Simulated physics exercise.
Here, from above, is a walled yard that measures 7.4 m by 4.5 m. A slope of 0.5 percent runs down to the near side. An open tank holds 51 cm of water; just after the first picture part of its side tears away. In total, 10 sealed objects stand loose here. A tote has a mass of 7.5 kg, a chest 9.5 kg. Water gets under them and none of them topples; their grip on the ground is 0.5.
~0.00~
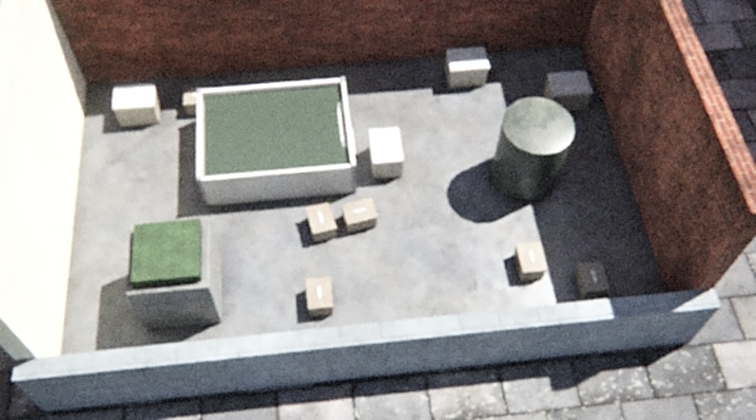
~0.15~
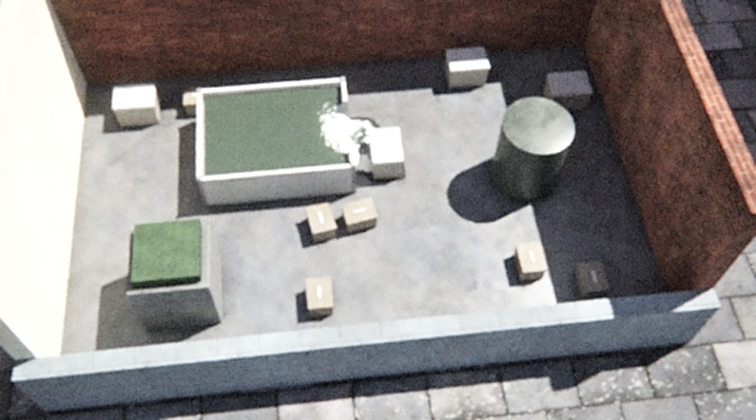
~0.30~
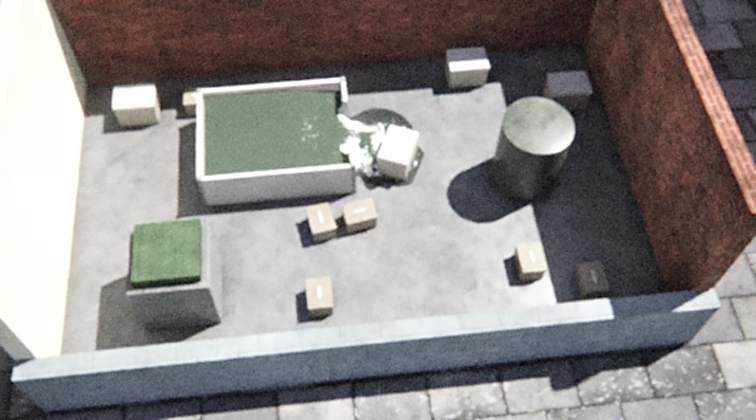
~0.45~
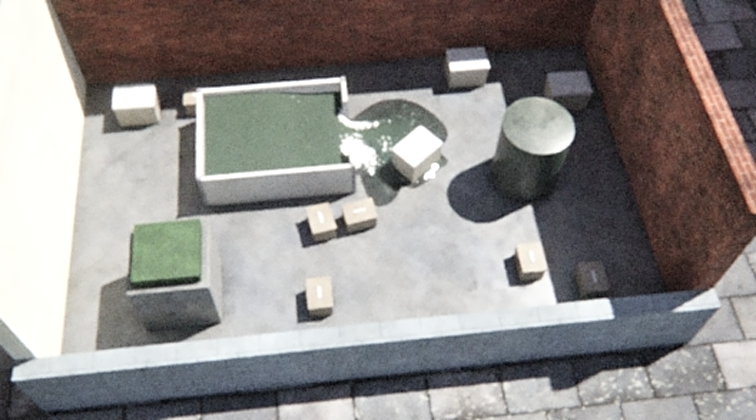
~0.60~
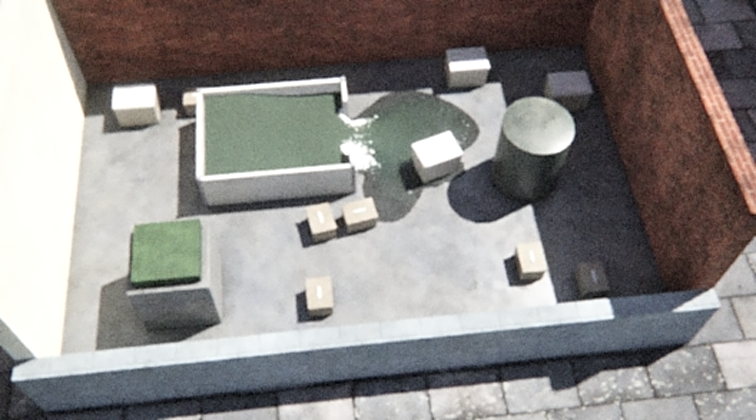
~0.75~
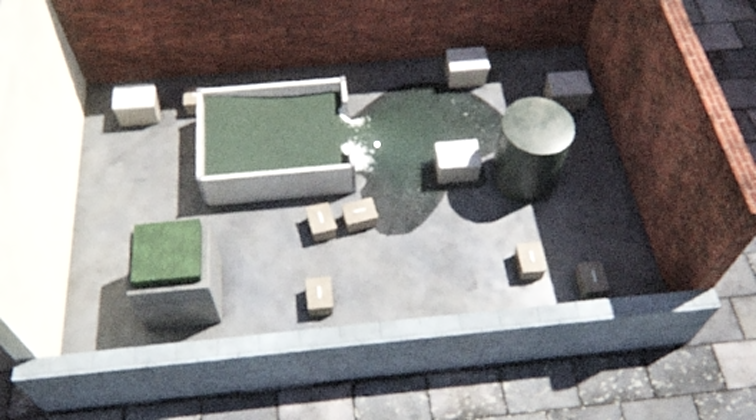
Dark green water bursts through the right side of an open white-walled tank in a walled yard, seen from a high, still camera. Brick walls stand behind and to the right, a grey-green cylinder sits at right, a green-topped block at lower left, and pale and tan boxes lie around. The water spreads rightward across the grey floor, pushing and turning one white box toward the cylinder while the other objects stay put.
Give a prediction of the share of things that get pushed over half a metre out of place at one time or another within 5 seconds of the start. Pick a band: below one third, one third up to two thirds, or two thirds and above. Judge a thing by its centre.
The share is one third up to two thirds.
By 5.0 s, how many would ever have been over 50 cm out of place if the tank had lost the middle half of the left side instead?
Then it comes to 2 of them.
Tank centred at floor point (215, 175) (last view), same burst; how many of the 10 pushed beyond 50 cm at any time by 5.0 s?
Then the count would be 5.
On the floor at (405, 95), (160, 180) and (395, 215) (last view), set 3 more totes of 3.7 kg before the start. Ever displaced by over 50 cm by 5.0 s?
Going through them in turn, I'd say beyond, not that far and not that far.
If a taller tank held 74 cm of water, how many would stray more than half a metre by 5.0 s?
5.
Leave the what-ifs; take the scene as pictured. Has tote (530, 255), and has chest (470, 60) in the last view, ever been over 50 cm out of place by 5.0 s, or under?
In the order asked, they come out beyond the limit and beyond the limit.
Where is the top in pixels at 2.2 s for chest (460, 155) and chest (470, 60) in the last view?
Somewhere about (507, 246) and (530, 41).
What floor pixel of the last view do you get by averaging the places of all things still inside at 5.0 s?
Mean floor pixel: About (415, 217).
After 1.1 s 1 of 10 are over 50 cm from their spots; 0 afloat.
After 2.2 s 2 of 10 are over 50 cm from their spots; 2 afloat.
After 3.5 s 4 of 10 are over 50 cm from their spots; 4 afloat.
After 5.0 s 5 of 10 are over 50 cm from their spots, and 5 have been at some point; 4 afloat.
